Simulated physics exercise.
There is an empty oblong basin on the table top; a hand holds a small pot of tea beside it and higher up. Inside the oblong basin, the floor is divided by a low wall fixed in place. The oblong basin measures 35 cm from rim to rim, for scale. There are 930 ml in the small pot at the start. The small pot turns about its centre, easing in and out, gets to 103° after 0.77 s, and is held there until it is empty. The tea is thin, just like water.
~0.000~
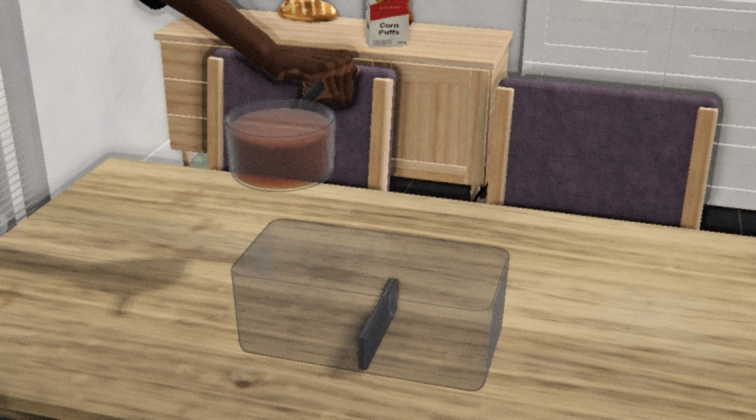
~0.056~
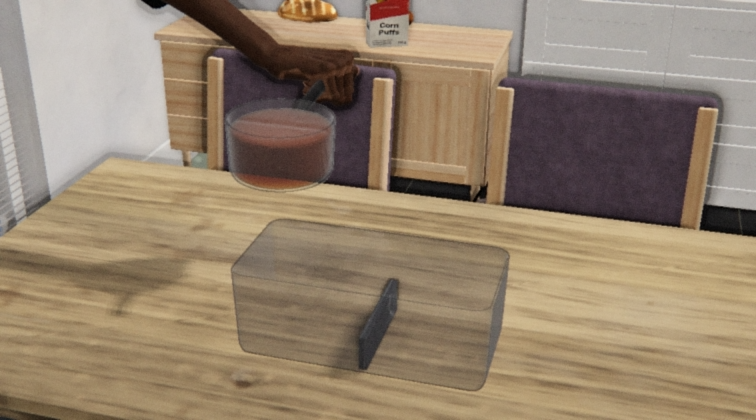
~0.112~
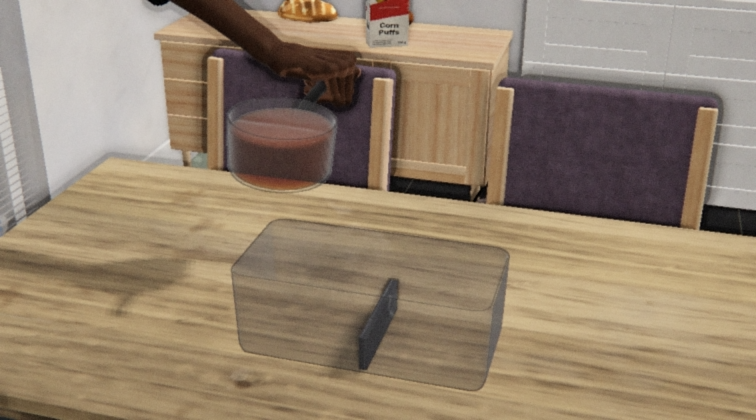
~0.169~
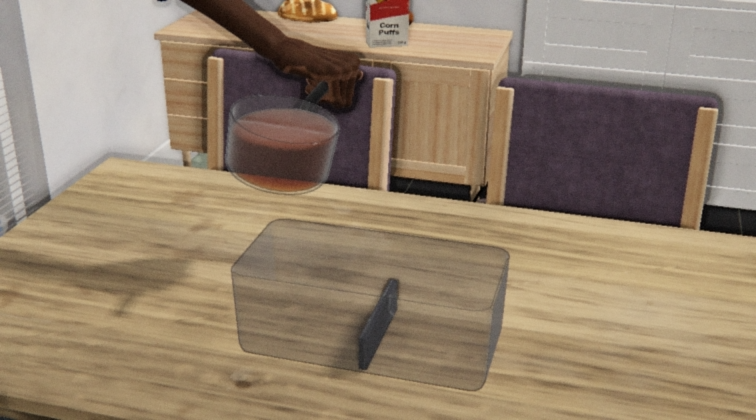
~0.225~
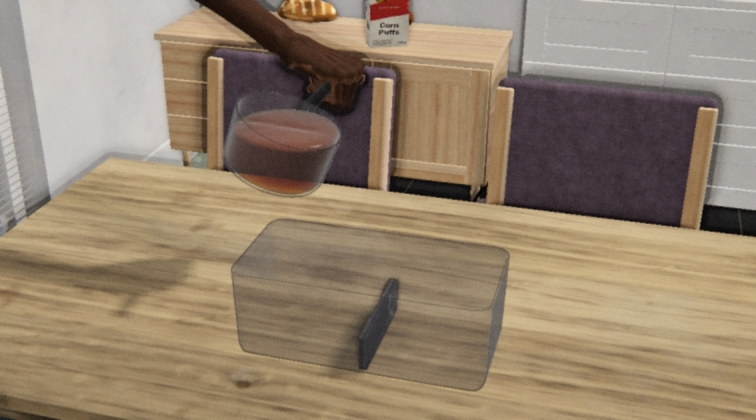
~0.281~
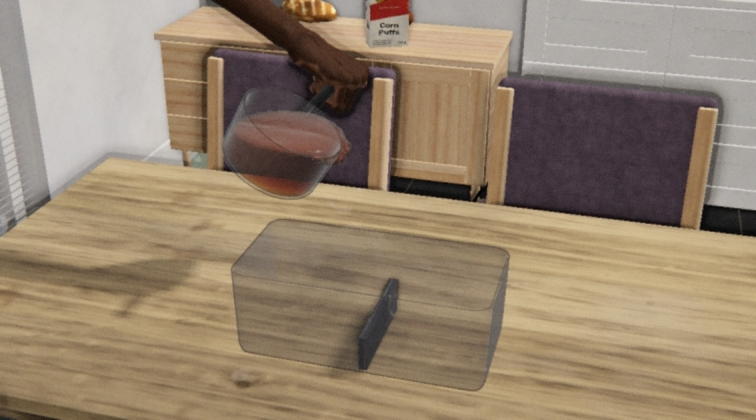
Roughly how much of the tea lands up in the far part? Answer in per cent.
Around 58 %.
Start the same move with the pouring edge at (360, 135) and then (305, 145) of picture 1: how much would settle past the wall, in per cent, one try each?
I'd expect close to 85 per cent and then close to 5 per cent.
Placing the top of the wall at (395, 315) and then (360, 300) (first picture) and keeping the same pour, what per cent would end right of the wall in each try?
Try 1: 35 %; try 2: 75 %.
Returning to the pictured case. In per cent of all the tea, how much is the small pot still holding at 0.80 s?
7 per cent or thereabouts.
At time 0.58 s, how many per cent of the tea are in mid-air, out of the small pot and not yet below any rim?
40 %.
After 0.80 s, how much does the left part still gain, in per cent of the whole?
Near 14 in a hundred.
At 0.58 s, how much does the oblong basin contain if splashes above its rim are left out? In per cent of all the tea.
Estimate - around 26 in a hundred parts.
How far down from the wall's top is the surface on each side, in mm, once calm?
Noted: Left near 38 mm, right near 30 mm.
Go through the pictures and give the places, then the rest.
In the first frame, it leans 0°; its right rim is at (331, 124); the tea meets the walls at (234, 119) and (331, 130); the oblong basin's rim runs from (252, 245) to (501, 281); the wall's top is at (379, 309).
In the second frame, it leans 1°; its right rim is at (332, 126); the tea meets the walls at (234, 119) and (331, 130).
In the third frame, it leans 5°; its right rim is at (333, 129); the tea meets the walls at (236, 118) and (333, 132).
In the fourth frame, it leans 12°; its right rim is at (336, 136); the tea meets the walls at (237, 119) and (336, 133).
In the fifth frame, it leans 20°; its right rim is at (337, 144); the tea meets the walls at (237, 122) and (339, 139); 1 per cent is over the edge.
In the sixth frame, it leans 30°; its right rim is at (338, 154); the tea meets the walls at (235, 123) and (340, 146); 4 per cent is over the edge.
After 0.58 s the tilt is 88° and 33 per cent is still to pour, 4 is left of the wall and 22 right of it.
After 0.80 s the tilt is 103° and 7 per cent is still to pour, 28 is left of the wall and 57 right of it.
After 1.02 s the tilt is 103° and 1 per cent is still to pour, 40 is left of the wall and 57 right of it.
After 1.27 s the tilt is 103° and 0 per cent is still to pour, 42 is left of the wall and 57 right of it.
In the end 42 per cent lies left of the wall, 58 right of it and 1 outside.
